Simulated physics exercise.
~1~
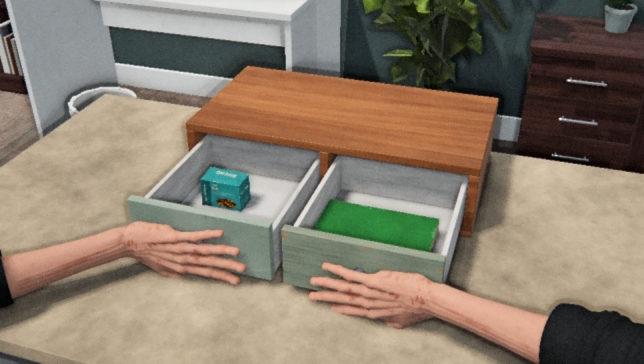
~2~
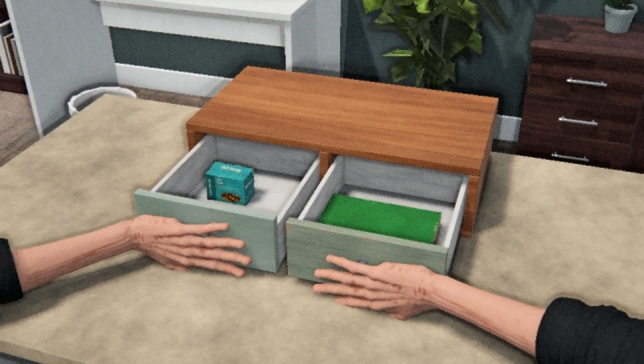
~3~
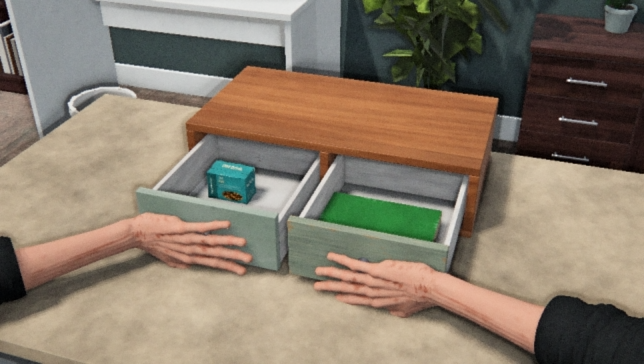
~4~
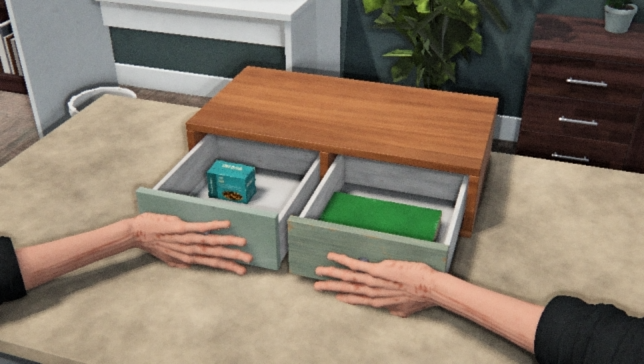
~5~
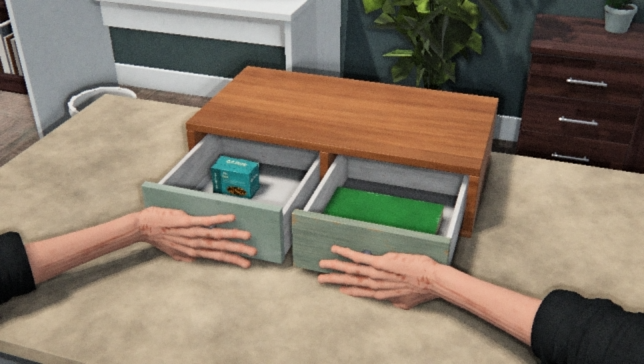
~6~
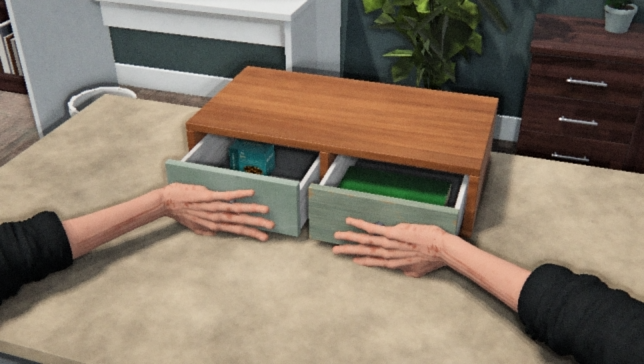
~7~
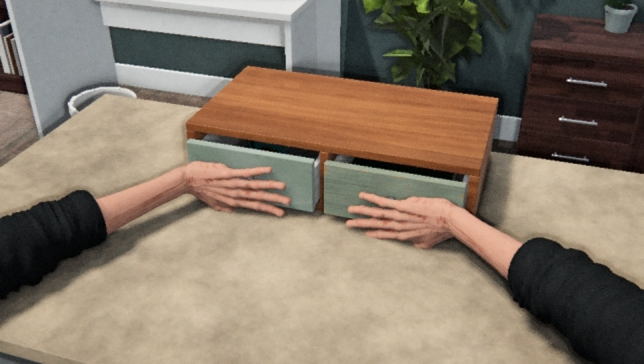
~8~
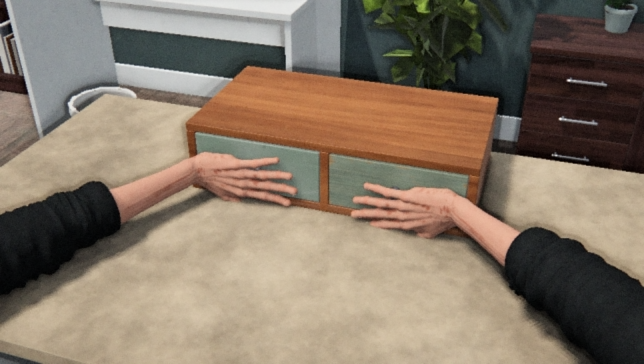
On a tabletop, two hands push both drawers of a wooden chest fully shut.
